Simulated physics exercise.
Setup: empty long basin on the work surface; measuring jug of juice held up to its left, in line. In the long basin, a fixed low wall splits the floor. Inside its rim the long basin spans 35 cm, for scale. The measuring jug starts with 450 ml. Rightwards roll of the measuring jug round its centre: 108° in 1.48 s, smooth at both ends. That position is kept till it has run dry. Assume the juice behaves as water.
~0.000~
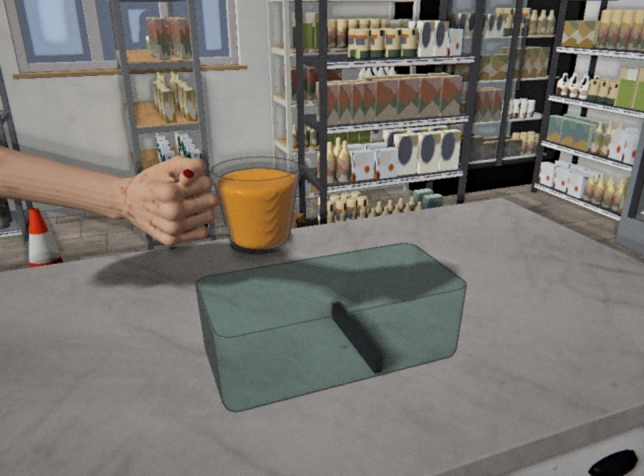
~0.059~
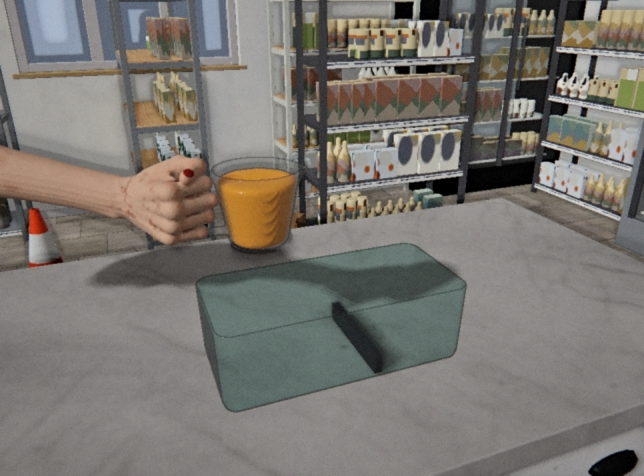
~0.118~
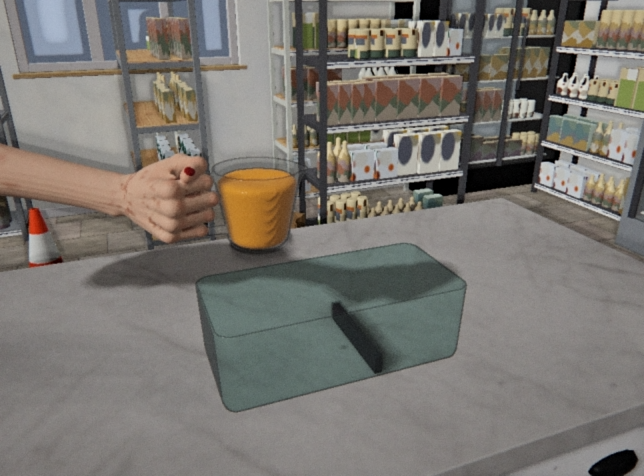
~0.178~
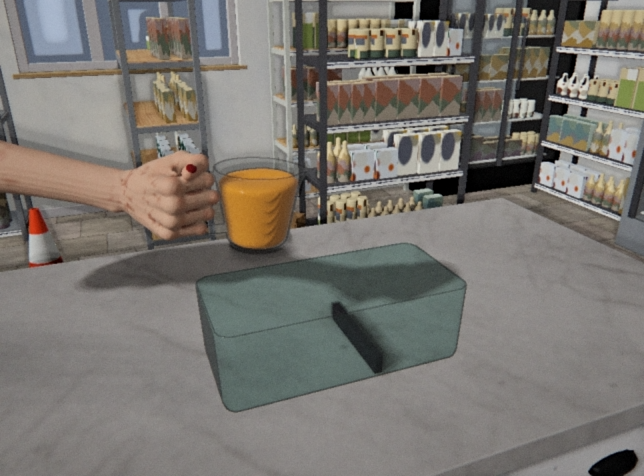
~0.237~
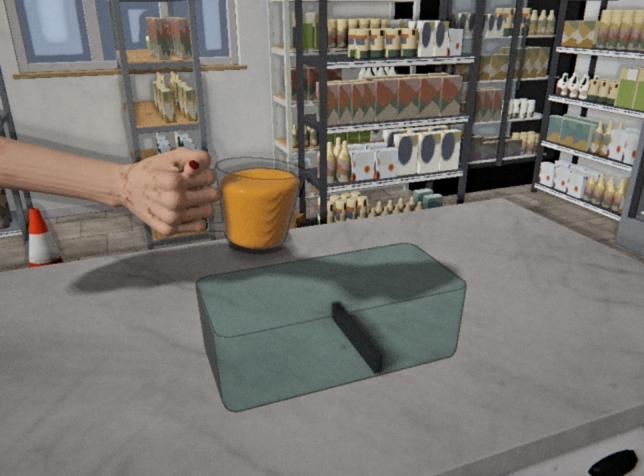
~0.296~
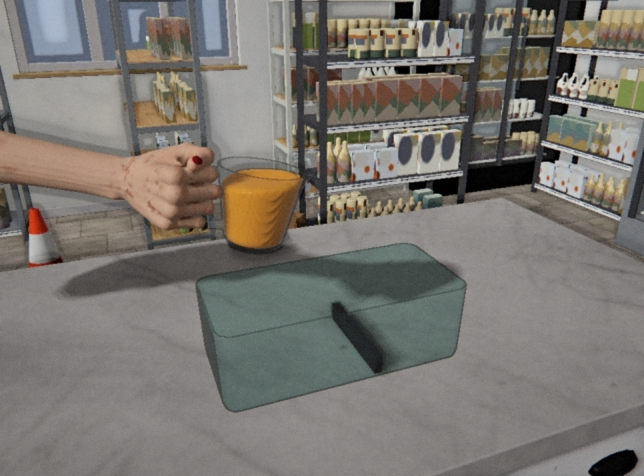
In this clip, a hand holds a clear jug of orange liquid at the left above a marble-look counter, behind a greenish translucent basin with a dark divider, and slowly tilts the jug slightly to the right.
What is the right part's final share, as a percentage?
About 42 per cent.
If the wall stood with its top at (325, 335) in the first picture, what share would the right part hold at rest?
Estimate: About 90 percent.
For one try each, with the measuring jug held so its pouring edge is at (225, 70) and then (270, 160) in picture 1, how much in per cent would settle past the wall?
It comes to 10 per cent, and then 10 per cent.
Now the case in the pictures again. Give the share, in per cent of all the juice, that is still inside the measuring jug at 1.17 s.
About 12 percent.
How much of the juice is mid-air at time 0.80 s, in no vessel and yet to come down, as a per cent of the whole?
It comes to roughly 18 per cent.
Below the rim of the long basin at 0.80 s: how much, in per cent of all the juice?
Roughly 12 percent.
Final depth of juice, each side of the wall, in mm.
Roughly 8 mm on the left side and 10 mm on the right side.
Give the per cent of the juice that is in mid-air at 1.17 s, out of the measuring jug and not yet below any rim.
It comes to some 12 percent of the total.
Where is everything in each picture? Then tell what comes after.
Tilt 0°; pouring edge (307, 164); surface from (216, 183) to (294, 175); the long basin's rim runs from (204, 308) to (439, 263); the wall's top is at (356, 328), in the first frame.
Tilt 0°; pouring edge (307, 165); surface from (217, 183) to (294, 175), in the second frame.
Tilt 2°; pouring edge (307, 166); surface from (217, 183) to (294, 175), in the third frame.
Tilt 4°; pouring edge (309, 168); surface from (218, 182) to (295, 175), in the fourth frame.
Tilt 7°; pouring edge (310, 170); surface from (219, 183) to (297, 175), in the fifth frame.
Tilt 10°; pouring edge (312, 173); surface from (222, 183) to (301, 175), in the sixth frame.
After 0.80 s the tilt is 61° and 70 per cent is still to pour, 5 is left of the wall and 7 right of it.
After 1.17 s the tilt is 97° and 12 per cent is still to pour, 37 is left of the wall and 39 right of it.
After 1.56 s the tilt is 108° and 0 per cent is still to pour, 57 is left of the wall and 42 right of it.
After 1.98 s the tilt is 108° and 0 per cent is still to pour, 56 is left of the wall and 43 right of it.
In the end 56 per cent lies left of the wall, 42 right of it and 1 outside.
